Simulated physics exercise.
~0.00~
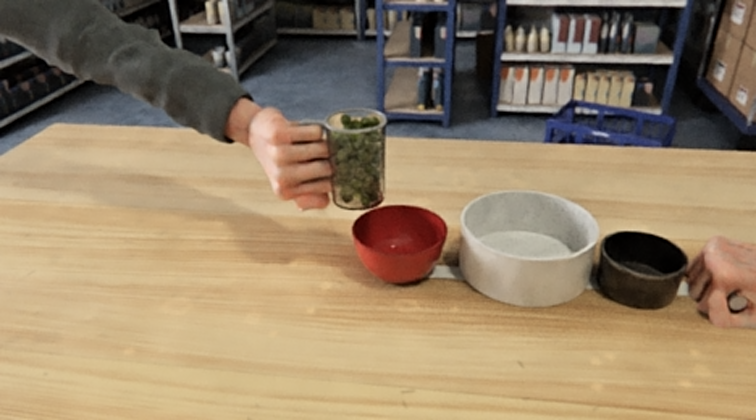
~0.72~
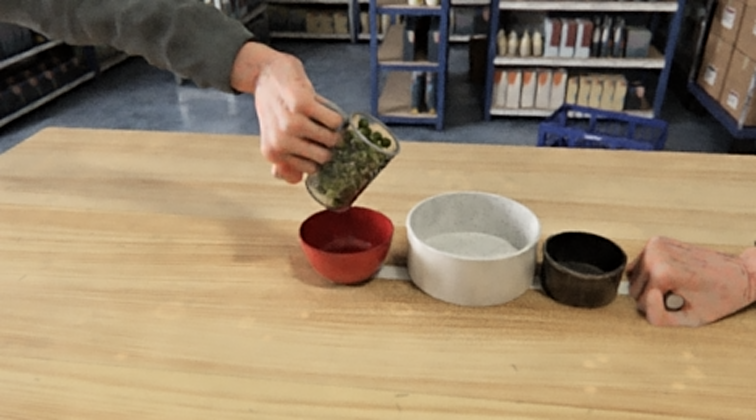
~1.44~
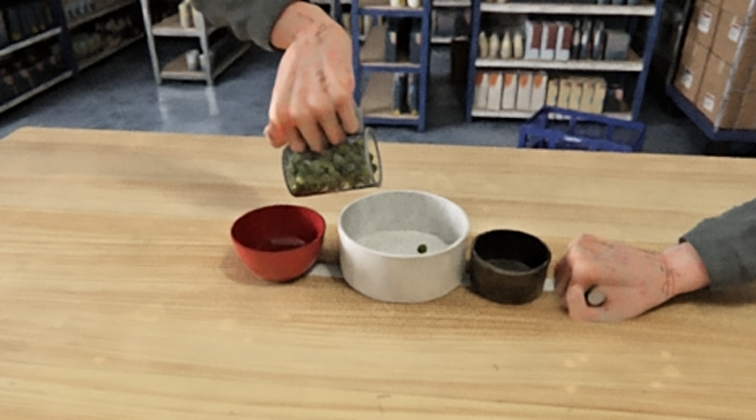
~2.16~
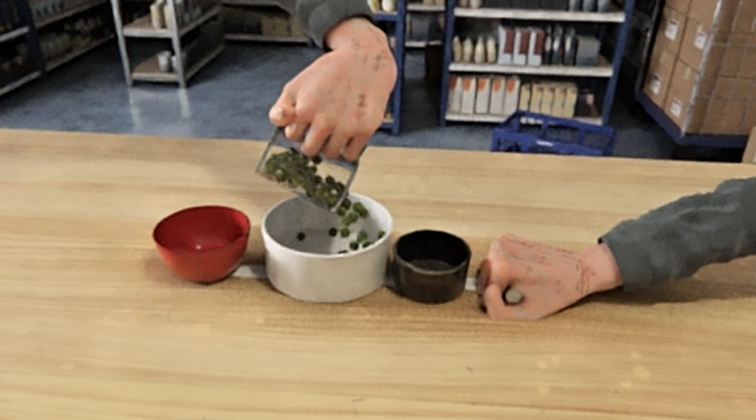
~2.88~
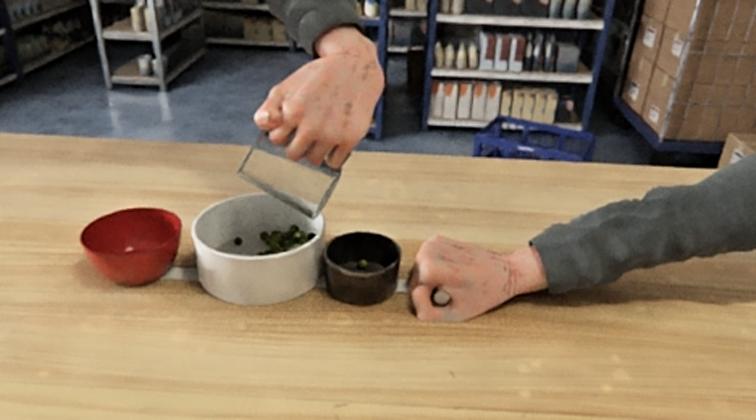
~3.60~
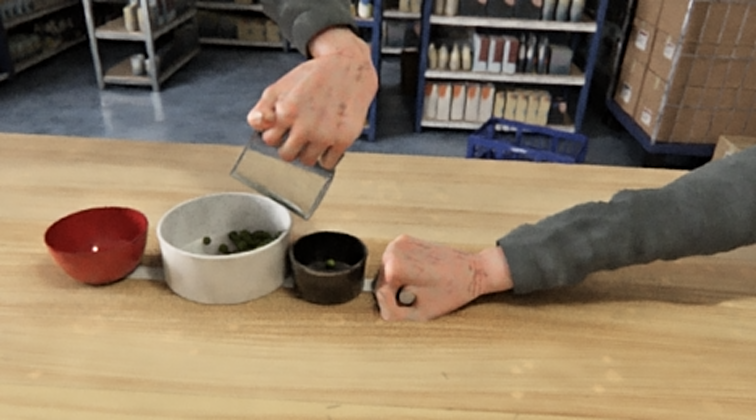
Hand tipping a cup of small olives into a white pot as another hand slides the joined bowls left, leaving the cup empty.
